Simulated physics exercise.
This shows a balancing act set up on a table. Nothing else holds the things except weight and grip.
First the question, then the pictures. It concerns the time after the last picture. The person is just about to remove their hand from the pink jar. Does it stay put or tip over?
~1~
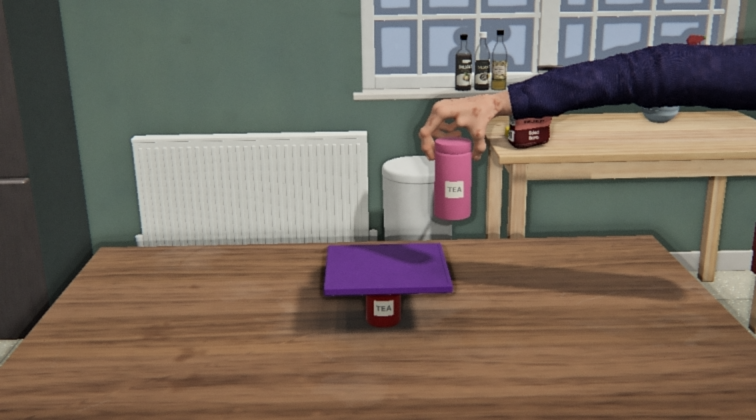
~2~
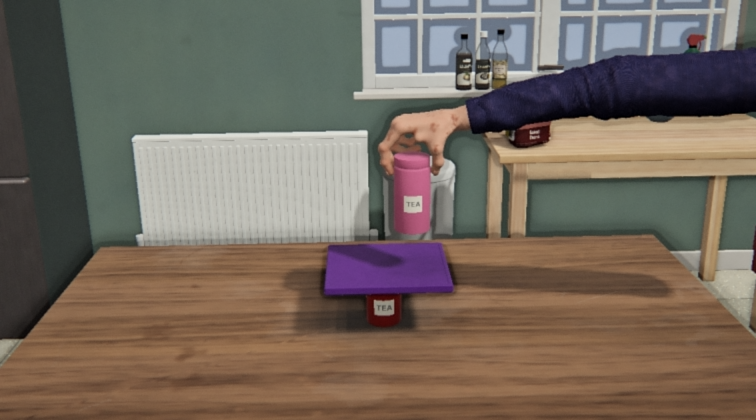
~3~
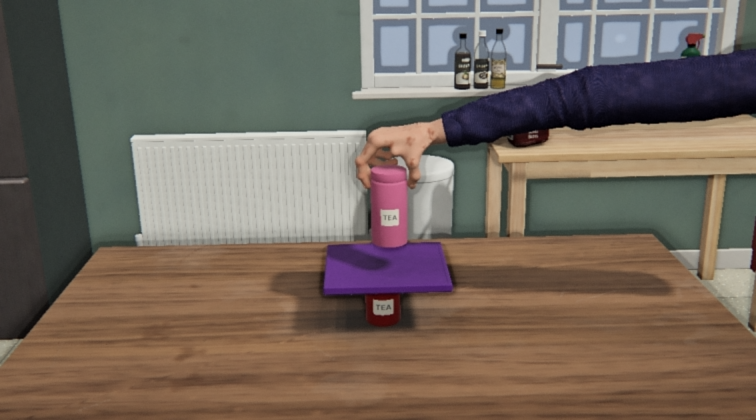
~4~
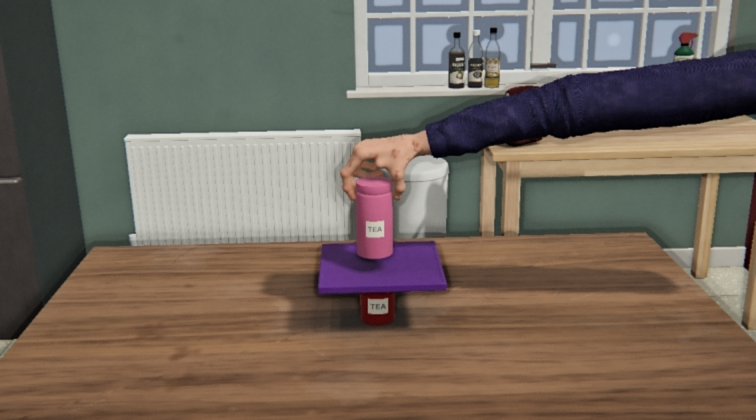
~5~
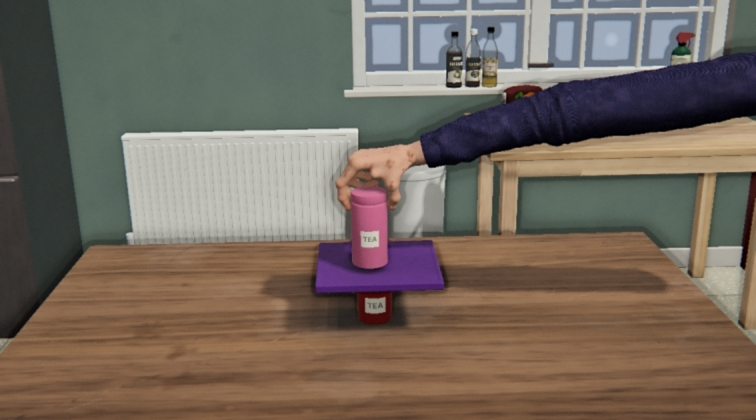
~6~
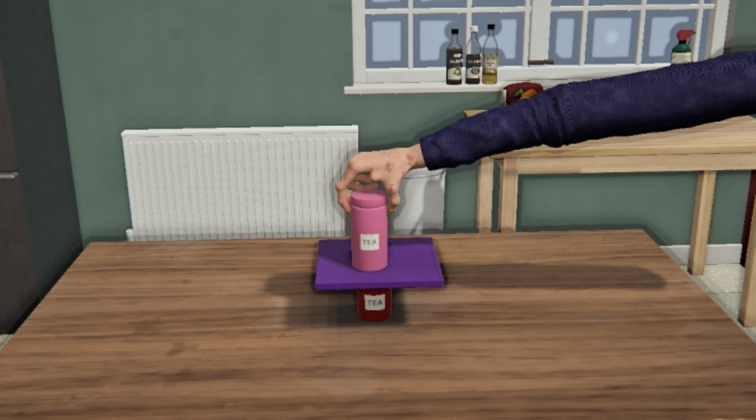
Nothing drops or tips.
Then, 0.20 s later than the last frame, all is still.
Then, 0.50 s later than the last frame, pink jar resting near (369, 230).
When it is over, all 3 as before. End places, in pixels of the last picture, pink jar near (369, 230). The stack keeps its balance.
